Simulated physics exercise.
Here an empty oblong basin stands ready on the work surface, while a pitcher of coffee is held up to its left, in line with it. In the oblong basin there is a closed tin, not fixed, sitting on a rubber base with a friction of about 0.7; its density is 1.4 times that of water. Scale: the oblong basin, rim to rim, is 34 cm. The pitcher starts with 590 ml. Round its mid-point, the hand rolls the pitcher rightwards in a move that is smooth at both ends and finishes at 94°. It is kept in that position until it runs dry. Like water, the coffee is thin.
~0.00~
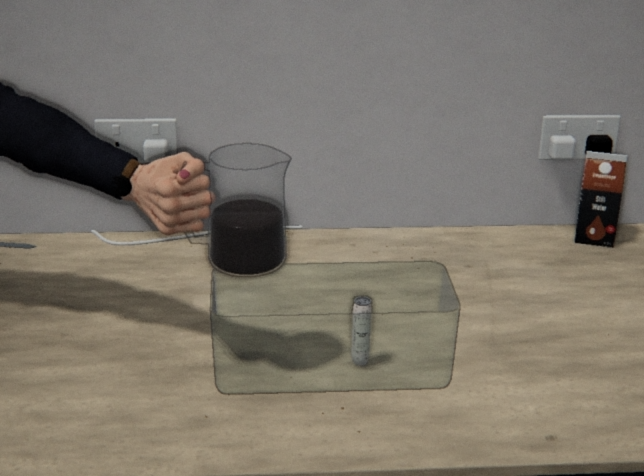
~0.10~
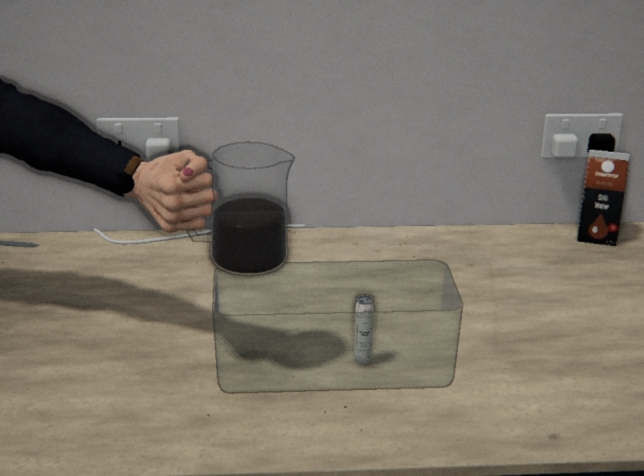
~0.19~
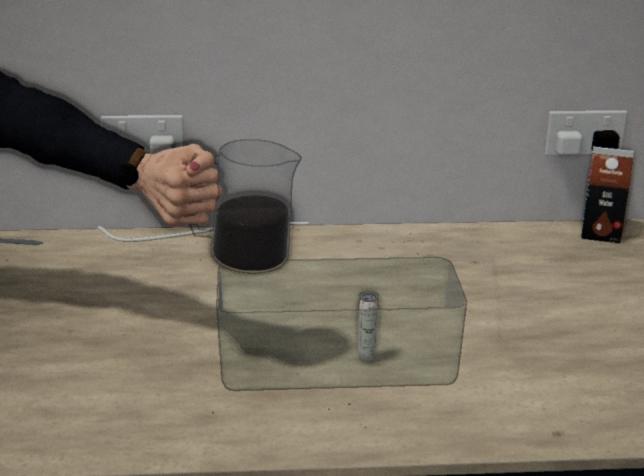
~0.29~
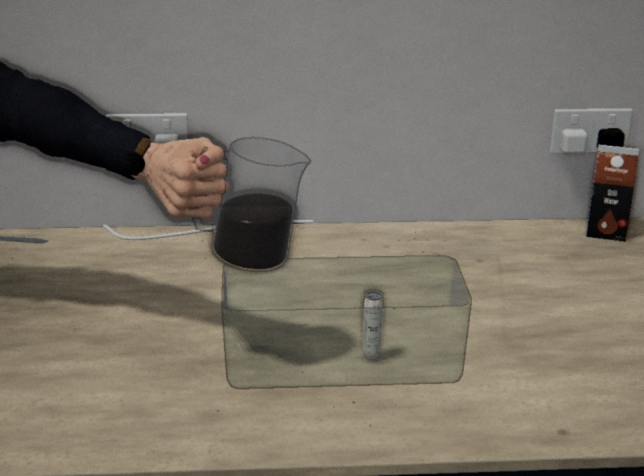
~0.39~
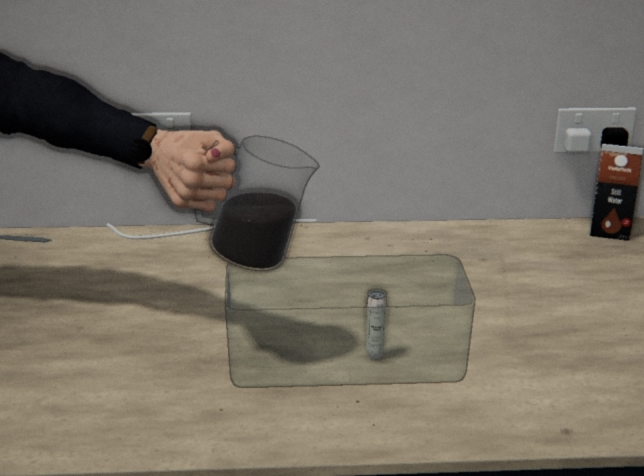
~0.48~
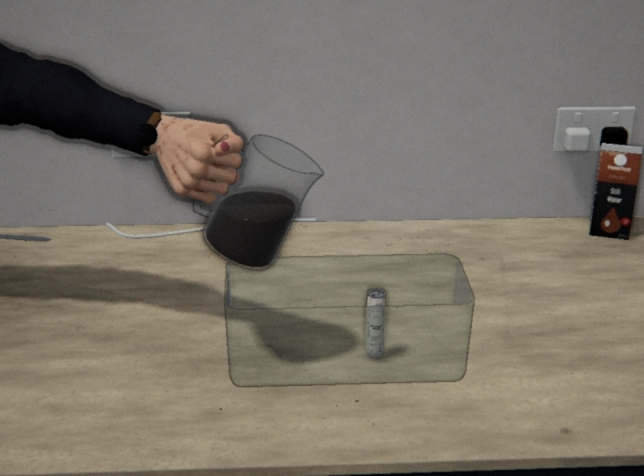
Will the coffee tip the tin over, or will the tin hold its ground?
It is tipped over.
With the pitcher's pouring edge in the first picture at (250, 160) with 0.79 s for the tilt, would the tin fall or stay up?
Then it stays on its base.
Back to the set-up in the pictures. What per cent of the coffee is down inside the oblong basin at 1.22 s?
Around 16 per cent of the whole.
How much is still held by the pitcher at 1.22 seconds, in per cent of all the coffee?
What remains is about 68 percent of it all.
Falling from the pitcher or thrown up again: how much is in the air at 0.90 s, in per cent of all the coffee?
I'd put it at about 0 percent.
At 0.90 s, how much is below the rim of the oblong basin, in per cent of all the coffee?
Estimate - around 0 in a hundred parts.
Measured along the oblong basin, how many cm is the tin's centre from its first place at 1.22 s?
Around 0 cm.
Then, 0.90 s in, the tilt is 68° and 100 per cent is still to pour; the tin stands where it began.
Then, 1.22 s in, the tilt is 90° and 68 per cent is still to pour; the tin stands where it began.
Then, 1.54 s in, the tilt is 94° and 30 per cent is still to pour; the tin lies on its side.
Then, 1.89 s in, the tilt is 94° and 14 per cent is still to pour; the tin lies on its side.
Finally, the tin lies on its side.
